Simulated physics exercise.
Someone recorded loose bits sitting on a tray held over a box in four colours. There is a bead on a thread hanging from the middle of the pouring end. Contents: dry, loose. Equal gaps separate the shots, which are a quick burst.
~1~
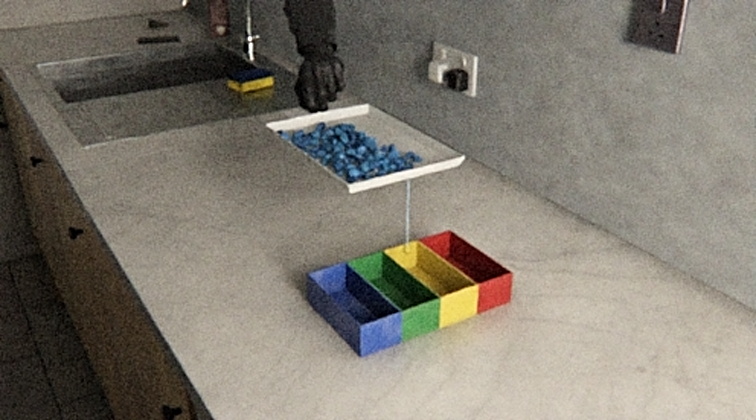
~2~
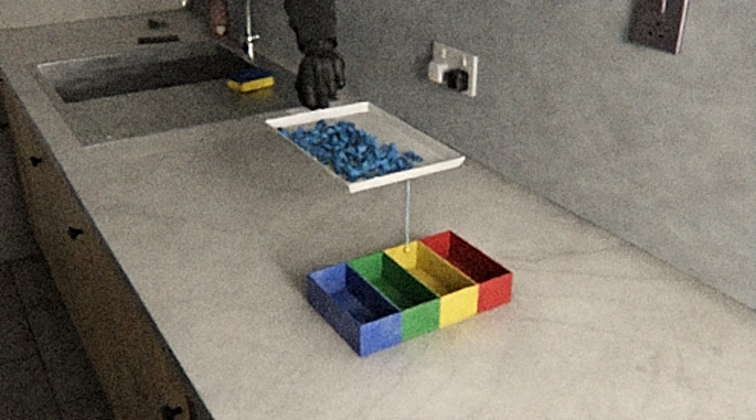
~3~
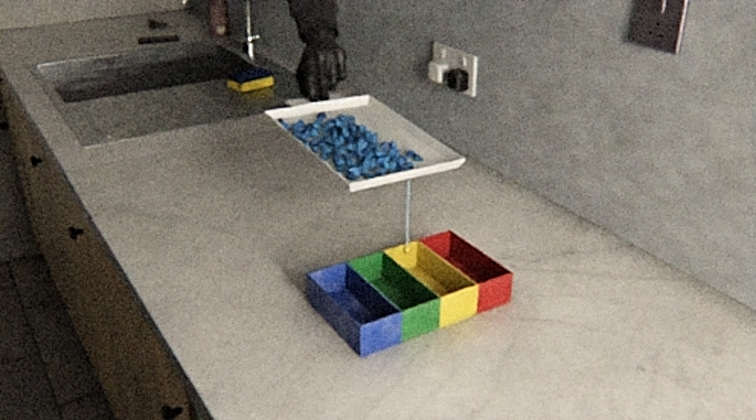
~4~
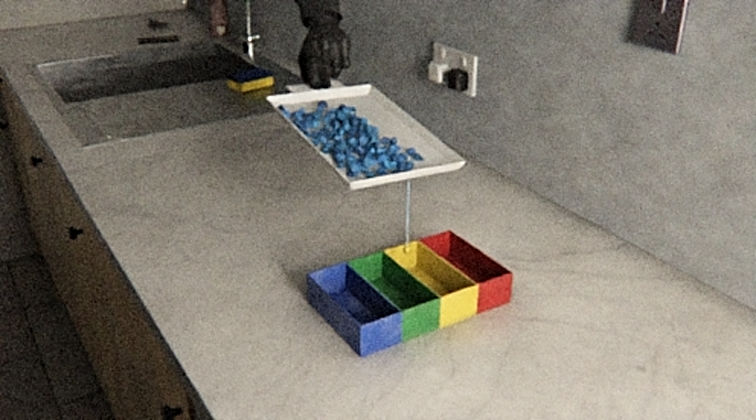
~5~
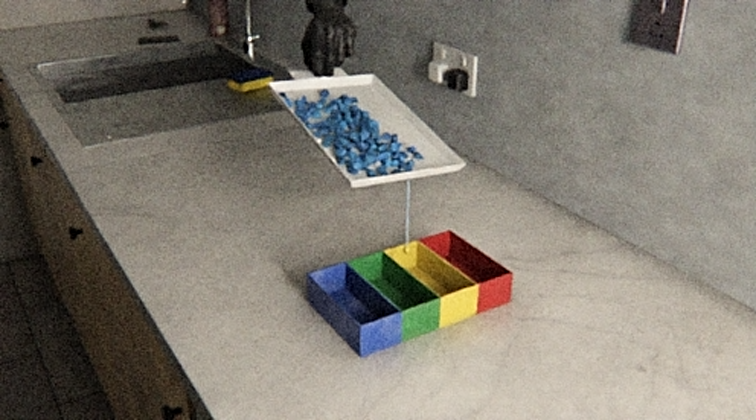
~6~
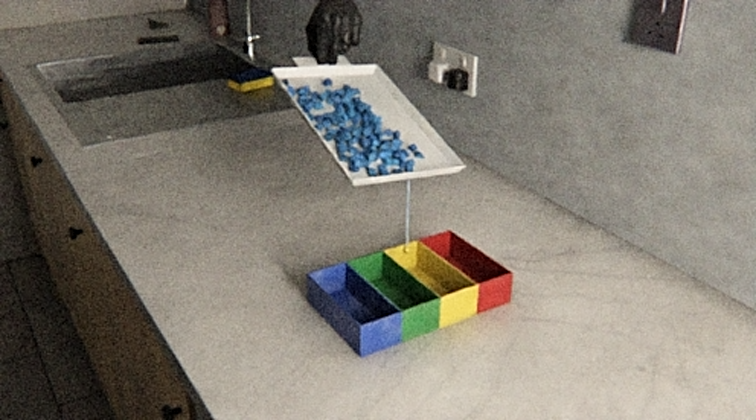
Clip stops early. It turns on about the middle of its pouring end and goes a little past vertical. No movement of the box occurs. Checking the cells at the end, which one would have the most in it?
The red cell would have the most in it.
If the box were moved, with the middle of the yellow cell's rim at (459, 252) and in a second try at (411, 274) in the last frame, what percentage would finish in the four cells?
In order: 100 per cent and 60 per cent.
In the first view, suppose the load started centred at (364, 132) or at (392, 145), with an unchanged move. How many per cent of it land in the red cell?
First case: Close to 60 %; second case: Close to 60 %.
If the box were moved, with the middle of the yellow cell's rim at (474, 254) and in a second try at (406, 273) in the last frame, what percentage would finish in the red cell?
In order, 0 % and 50 %.
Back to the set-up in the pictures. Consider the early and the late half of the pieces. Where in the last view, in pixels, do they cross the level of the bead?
(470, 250) first, (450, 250) later.
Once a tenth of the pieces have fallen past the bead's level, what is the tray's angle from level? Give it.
Around 70° of tilt.
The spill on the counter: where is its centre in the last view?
Approximate centre, last frame: (547, 289).
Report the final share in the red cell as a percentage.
It works out at some 60 %.
Soon after the last picture, tray tipped steeply; about two thirds on the tray; a small part in the red cell; a stray few in the yellow cell; about a quarter falling or outside the box.
A little later, tray tipped past a quarter turn; about two thirds in the red cell; about a quarter in the yellow cell; a stray few in the green cell; a small part falling or outside the box.
Later still, tray tipped past a quarter turn; about two thirds in the red cell; about a quarter in the yellow cell; a stray few in the green cell; a small part falling or outside the box.
At rest, tray tipped past a quarter turn; about two thirds in the red cell; about a quarter in the yellow cell; a stray few in the green cell; none in the blue cell; a small part outside the box.
